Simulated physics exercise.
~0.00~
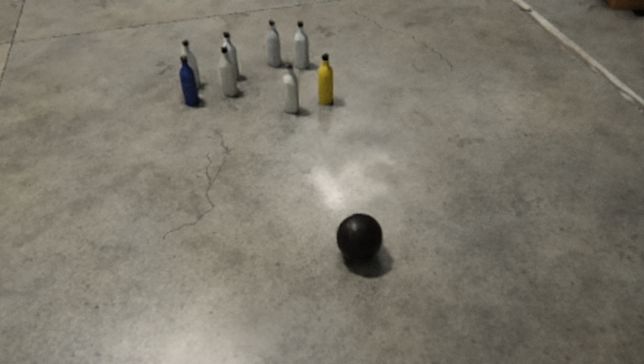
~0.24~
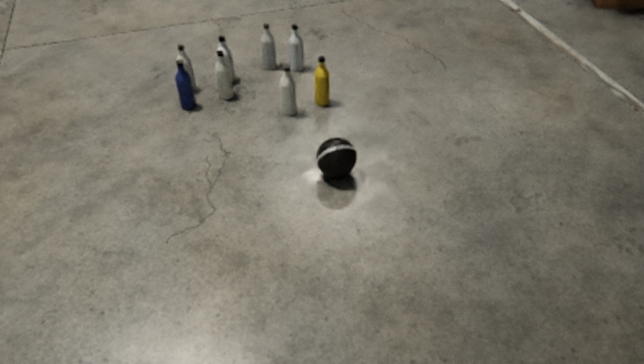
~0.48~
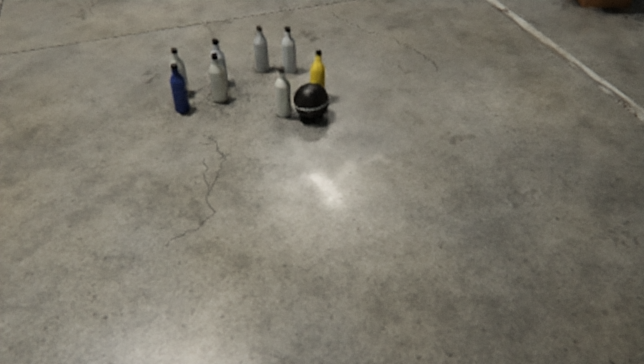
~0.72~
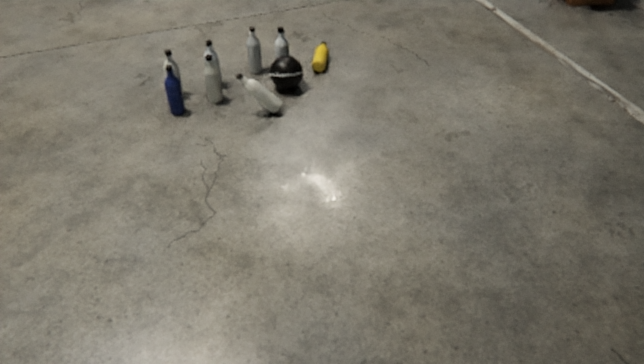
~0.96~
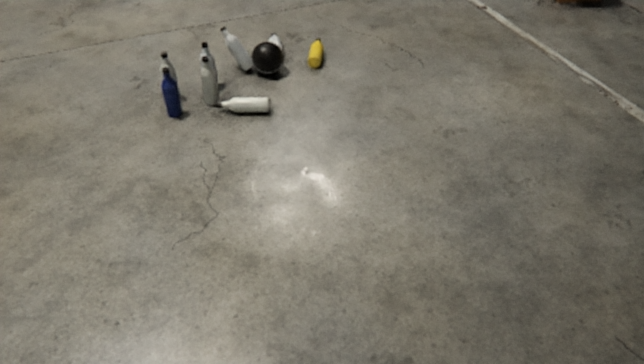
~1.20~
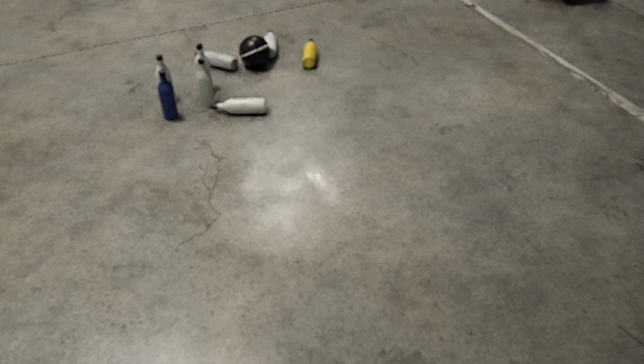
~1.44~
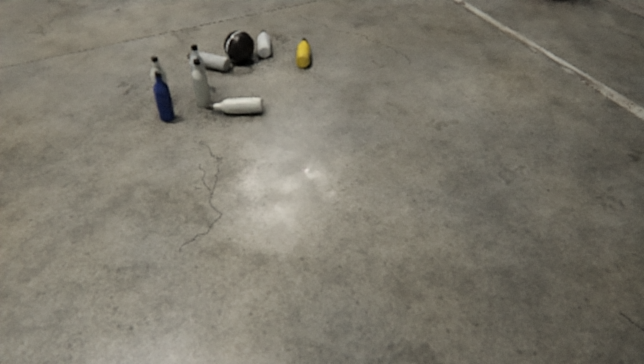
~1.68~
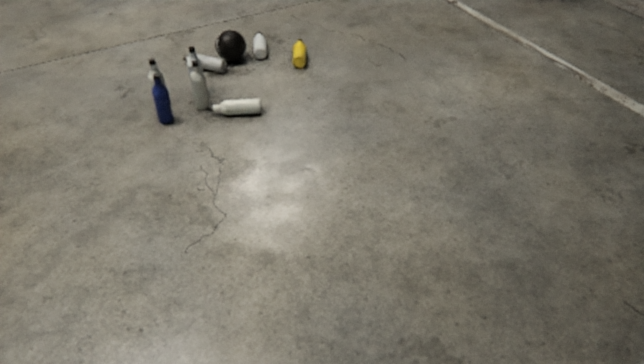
On a scuffed grey concrete floor, seen from above at an angle, a loose group of bottles stands toward the back, mostly pale, with a blue one at the left and a yellow one at the right. A black ball with a light stripe rolls away from the viewer toward them. It strikes between the yellow bottle and a pale one beside it, and both topple. Rolling on leftward, it knocks down two more pale bottles behind. The ball is last seen behind the fallen bottles, still drifting left, while the blue bottle and its pale neighbours stay upright.
